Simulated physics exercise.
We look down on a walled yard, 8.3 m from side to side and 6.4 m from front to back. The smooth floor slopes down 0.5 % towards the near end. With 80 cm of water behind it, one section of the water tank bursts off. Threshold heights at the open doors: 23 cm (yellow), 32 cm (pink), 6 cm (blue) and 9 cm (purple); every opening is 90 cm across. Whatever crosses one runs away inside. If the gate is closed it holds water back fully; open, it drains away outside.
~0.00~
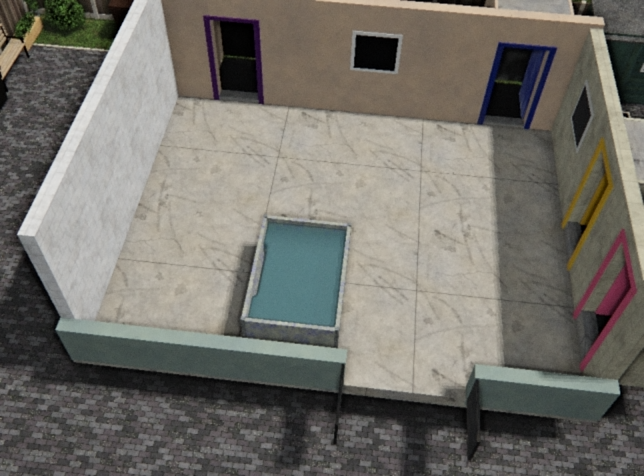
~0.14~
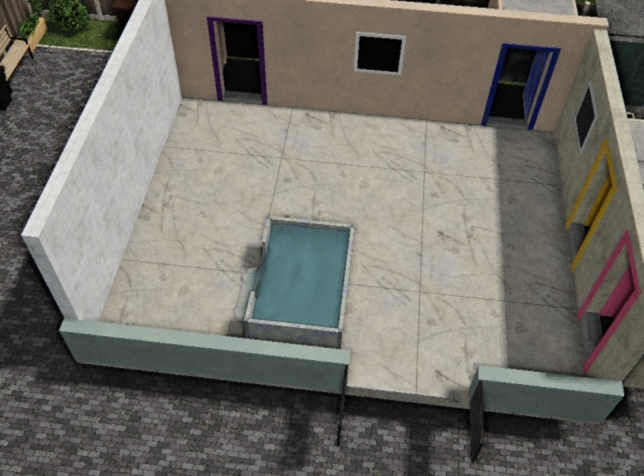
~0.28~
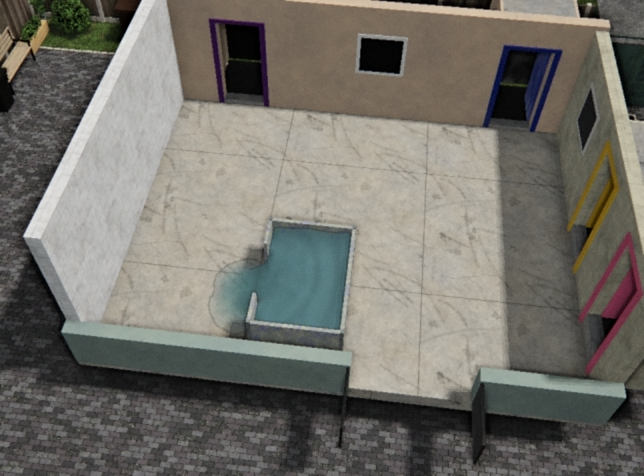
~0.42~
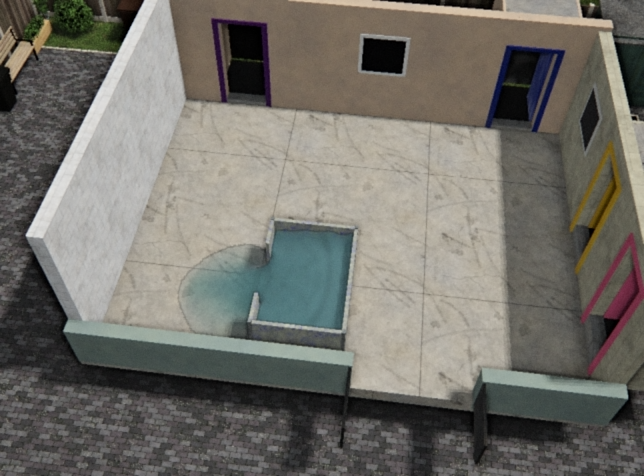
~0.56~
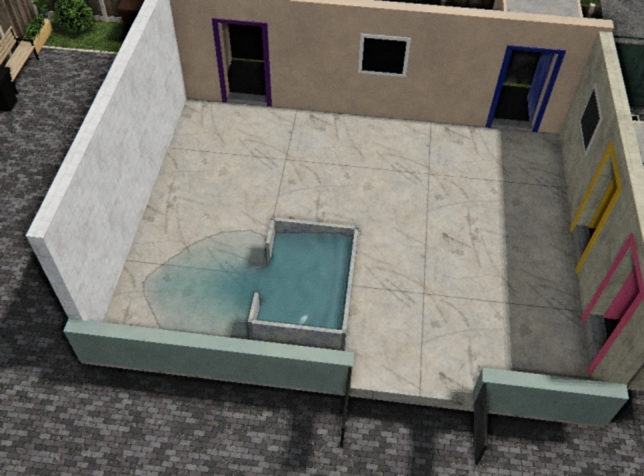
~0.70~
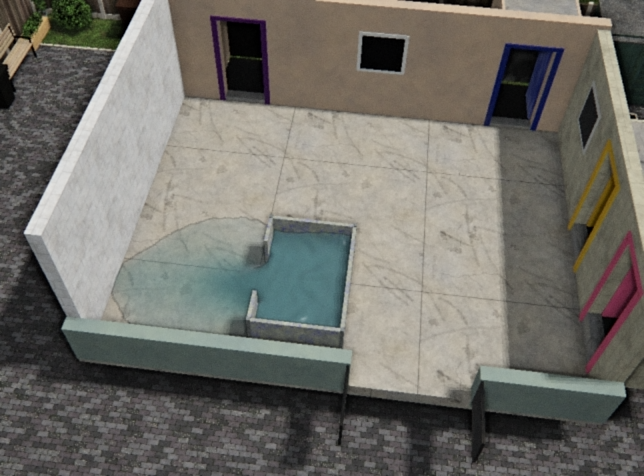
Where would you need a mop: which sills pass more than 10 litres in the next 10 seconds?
The water let in: At the yellow door it does not reach the limit; at the pink door it does not reach the limit; at the blue door it keeps below the limit; at the purple door it goes over the limit.
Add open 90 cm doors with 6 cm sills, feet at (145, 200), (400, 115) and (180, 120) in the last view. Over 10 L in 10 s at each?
In turn: Past it, under, over.
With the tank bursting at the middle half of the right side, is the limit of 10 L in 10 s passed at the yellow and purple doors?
Then: Yellow below, purple below.
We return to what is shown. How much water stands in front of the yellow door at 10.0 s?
About 5.5 cm.
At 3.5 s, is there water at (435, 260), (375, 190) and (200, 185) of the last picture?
In turn: Dry, dry, wet.
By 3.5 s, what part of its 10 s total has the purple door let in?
About 0 per cent.
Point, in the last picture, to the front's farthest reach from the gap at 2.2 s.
Near (181, 109).
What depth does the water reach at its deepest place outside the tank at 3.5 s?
About 23 cm.
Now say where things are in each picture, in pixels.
Still water, 80 cm deep, in the water tank at (299, 272), in the first frame.
The front is at (243, 319), 0.6 m from the gap at (262, 286); 0.3 m2 of floor is under water; 80 cm left at the back of the water tank, in the second frame.
Water pours out at (264, 289) and has run 0.9 m, to (213, 309); typically 12 cm deep outside, 76 cm at the water tank's back, in the third frame.
Water pours out at (266, 289) and has run 1.5 m, to (183, 290); typically 8 cm deep outside, 69 cm at the water tank's back, in the fourth frame.
Water pours out at (266, 288) and has run 2.2 m, to (148, 286); typically 6 cm deep outside, 68 cm at the water tank's back, in the fifth frame.
The front is at (114, 289), 2.7 m from the gap at (264, 286); 6.0 m2 of floor is under water; 63 cm left at the back of the water tank, in the sixth frame.
After 1.4 s water covers 15 % of the floor and is deepest (56 cm) near (94, 341); yellow door not reached, pink door not reached, blue door not reached, purple door not reached.
After 2.2 s water covers 20 % of the floor and is deepest (34 cm) near (104, 314); yellow door not reached, pink door not reached, blue door not reached, purple door not reached.
After 3.5 s water covers 30 % of the floor and is deepest (23 cm) near (145, 347); yellow door not reached, pink door not reached, blue door not reached, purple door 14 cm at the sill, 2 L in.
After 6.0 s water covers 45 % of the floor and is deepest (16 cm) near (94, 341); yellow door not reached, pink door not reached, blue door not reached, purple door 15 cm at the sill, 57 L in.
After 10.0 s water covers 85 % of the floor and is deepest (9 cm) near (242, 349); yellow door 6 cm at the sill, 0 L in, pink door 2 cm at the sill, 0 L in, blue door 3 cm at the sill, 0 L in, purple door 8 cm at the sill, 82 L in.
